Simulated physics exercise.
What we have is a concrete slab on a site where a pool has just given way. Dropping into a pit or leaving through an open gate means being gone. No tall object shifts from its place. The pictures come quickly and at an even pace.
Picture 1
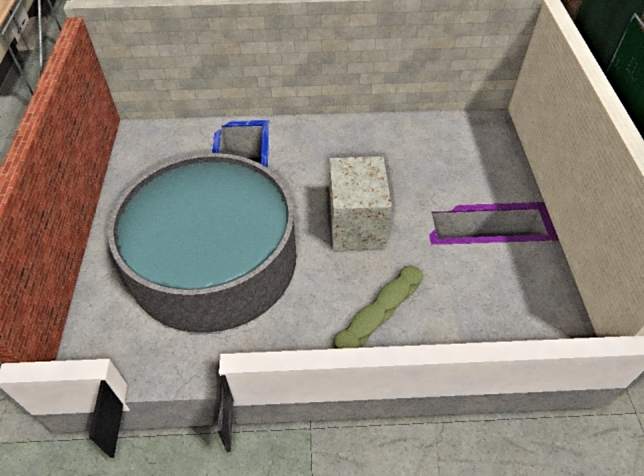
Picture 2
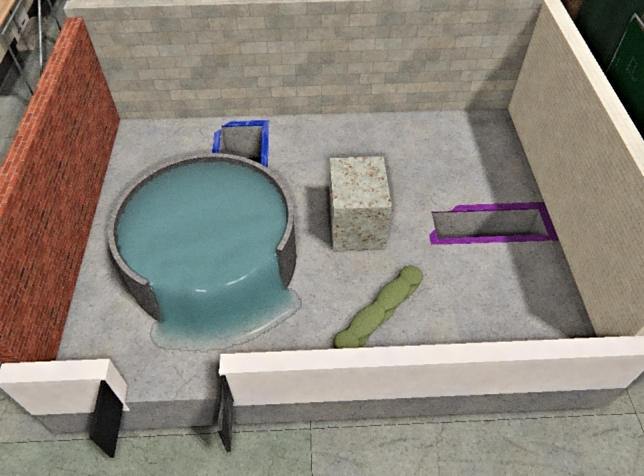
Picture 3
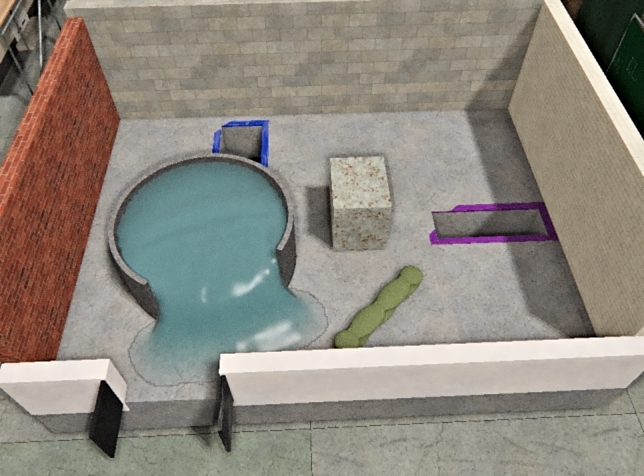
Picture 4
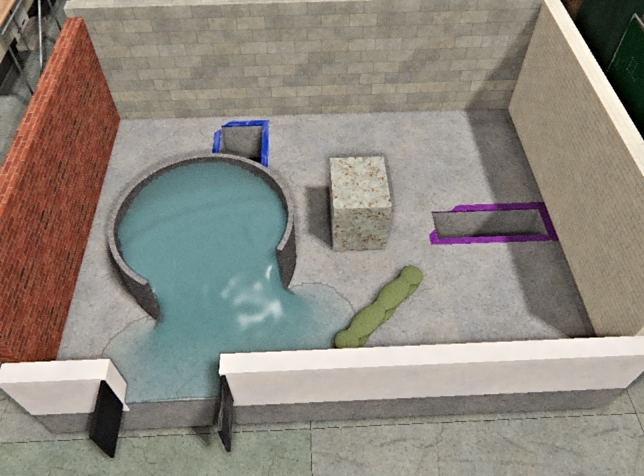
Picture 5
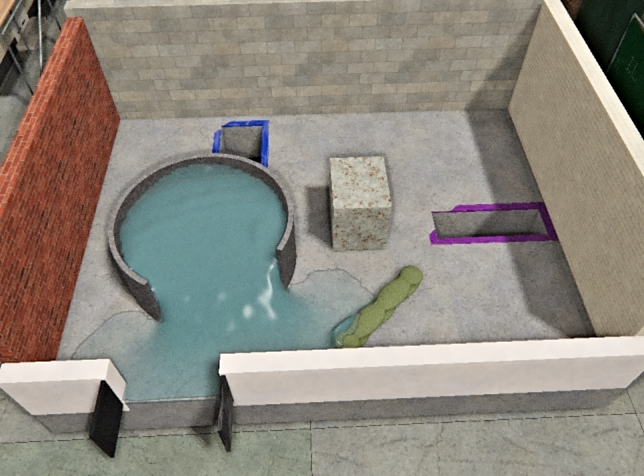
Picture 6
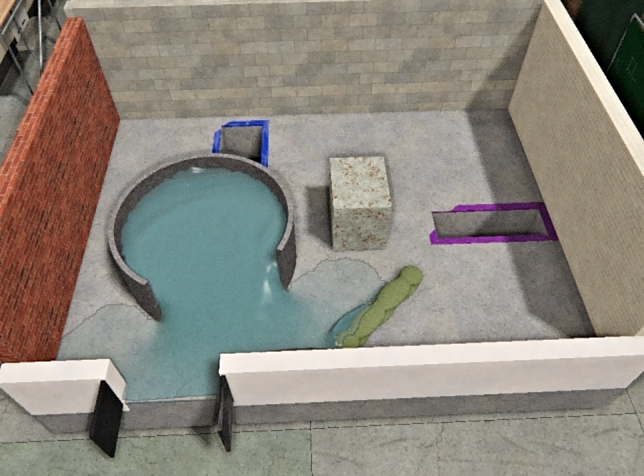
Round stone pool giving way at its front rim, teal water pouring across a walled concrete slab and reaching a green hedge.
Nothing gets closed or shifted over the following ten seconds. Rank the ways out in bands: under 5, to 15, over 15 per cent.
The gate claims a heavy share - exceeding fifteen per cent; the blue pit claims a light share - short of five per cent; the purple pit claims a heavy share - exceeding fifteen per cent.
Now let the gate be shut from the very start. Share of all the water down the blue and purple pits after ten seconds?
The blue pit takes 15 per cent and the purple pit 30 per cent.
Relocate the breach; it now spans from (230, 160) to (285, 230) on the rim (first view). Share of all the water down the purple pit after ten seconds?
I'd estimate the purple pit takes around 40 percent.
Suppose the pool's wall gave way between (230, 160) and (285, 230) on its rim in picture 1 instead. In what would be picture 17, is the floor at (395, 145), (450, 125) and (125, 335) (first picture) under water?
In the order asked: Sodden, sodden, out of reach.
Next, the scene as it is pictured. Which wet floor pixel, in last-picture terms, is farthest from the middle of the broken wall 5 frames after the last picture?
About at (605, 364).
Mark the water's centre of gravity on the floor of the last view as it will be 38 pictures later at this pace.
(322, 269).
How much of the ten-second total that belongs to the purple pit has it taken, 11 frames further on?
By then roughly 5 percent of the ten-second total is in.
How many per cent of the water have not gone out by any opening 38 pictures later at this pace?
About 40 %.
A moment on, water covers 30 % of the floor; the gate 15 %, the blue pit 0 %, the purple pit 0 %.
Next, water covers 45 % of the floor; the gate 25 %, the blue pit 0 %, the purple pit 1 %.
Then, water covers 60 % of the floor; the gate 35 %, the blue pit 0 %, the purple pit 8 %.
Later, water covers 65 % of the floor; the gate 43 %, the blue pit 0 %, the purple pit 17 %.
In the end, water covers 90 % of the floor; the gate 47 %, the blue pit 1 %, the purple pit 23 %.
